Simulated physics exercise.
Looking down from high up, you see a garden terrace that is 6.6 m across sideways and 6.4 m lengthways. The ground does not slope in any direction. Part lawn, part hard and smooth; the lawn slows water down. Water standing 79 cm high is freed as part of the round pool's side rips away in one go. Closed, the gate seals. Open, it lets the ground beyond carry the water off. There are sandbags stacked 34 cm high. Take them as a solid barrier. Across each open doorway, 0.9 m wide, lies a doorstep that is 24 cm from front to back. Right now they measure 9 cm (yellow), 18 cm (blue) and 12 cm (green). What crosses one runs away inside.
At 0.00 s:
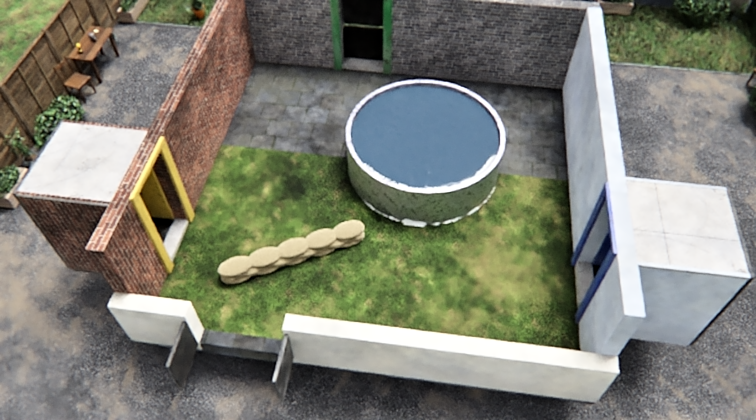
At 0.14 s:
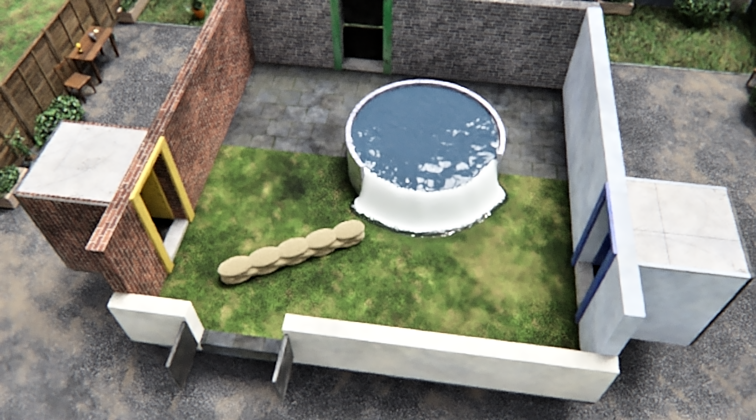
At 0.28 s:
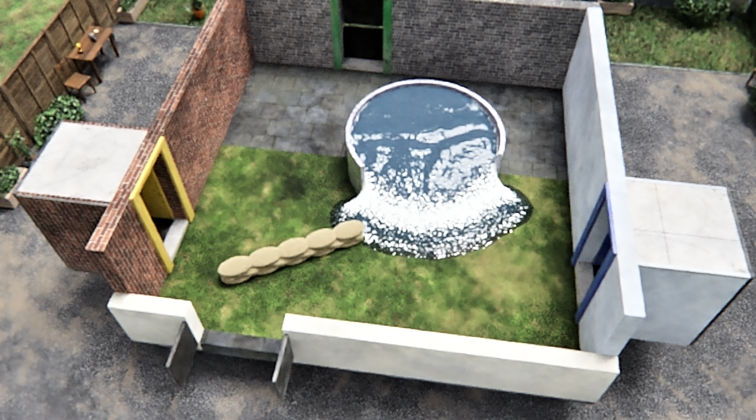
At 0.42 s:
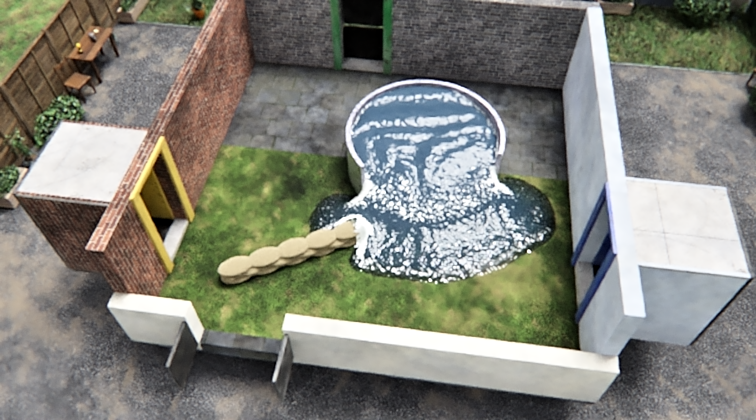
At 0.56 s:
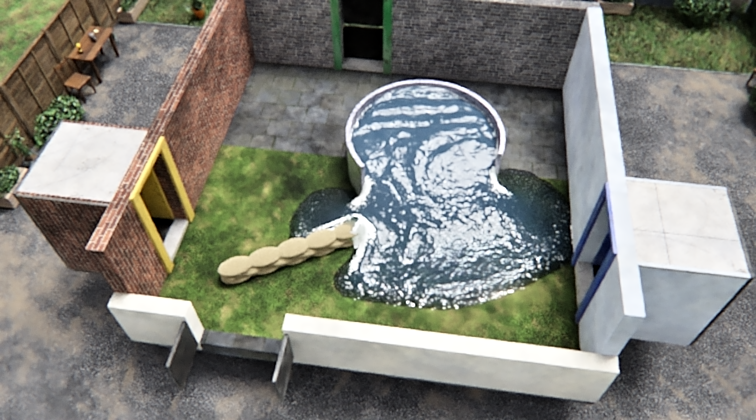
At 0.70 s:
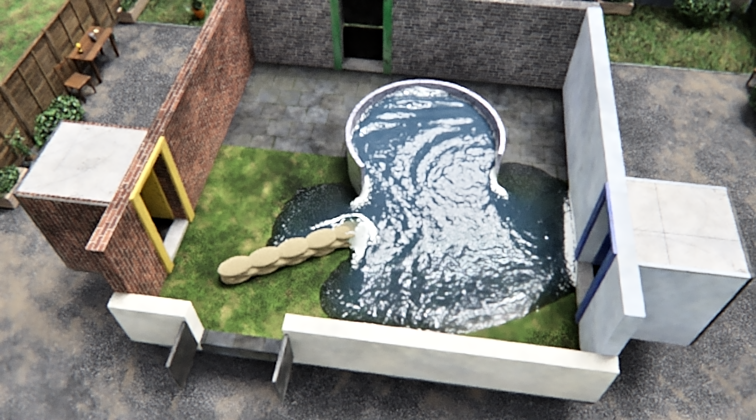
In a walled garden terrace seen from above, a round pool stands full and still beside a row of sandbags on the grass. Its near side gives way and foaming water pours out, fanning across the lawn, curling around the sandbags' upper end and spreading to the right-hand wall.
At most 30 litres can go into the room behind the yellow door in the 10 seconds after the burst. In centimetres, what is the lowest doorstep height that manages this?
6.5 cm.
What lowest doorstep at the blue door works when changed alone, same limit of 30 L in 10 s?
For blue: Close to 27 cm.
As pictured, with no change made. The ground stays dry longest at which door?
The green door comes last.
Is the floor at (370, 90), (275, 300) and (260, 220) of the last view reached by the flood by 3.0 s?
Point by point, the first is spared, the second awash and the third awash.
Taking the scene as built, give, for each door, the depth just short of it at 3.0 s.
In cm: Yellow 8, blue 35, green 0.
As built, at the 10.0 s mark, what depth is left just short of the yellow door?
Some 7.0 centimetres.
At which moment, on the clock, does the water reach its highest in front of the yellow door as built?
About 4.5 seconds.
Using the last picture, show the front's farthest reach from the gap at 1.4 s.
Pixel: About (198, 257).
After 1.4 s water covers 45 % of the floor, deepest (40 cm) near (415, 356); it has not reached the yellow door.
After 3.0 s water covers 65 % of the floor, deepest (38 cm) near (500, 367); 8 cm at the yellow door, 0 litres in over its 9 cm doorstep.
After 10.0 s water covers 95 % of the floor, deepest (15 cm) near (256, 129); 7 cm at the yellow door, 8 litres in over its 9 cm doorstep.
At the yellow door as built, the water arrived by 1.7 s and peaked near 12 cm at 4.4 s.
Run again over the same 10 s with other heights there, 43 litres in over 5.5 cm, 17 litres over 7.5 cm. The limit of 30 litres is kept from about 6.5 cm up.
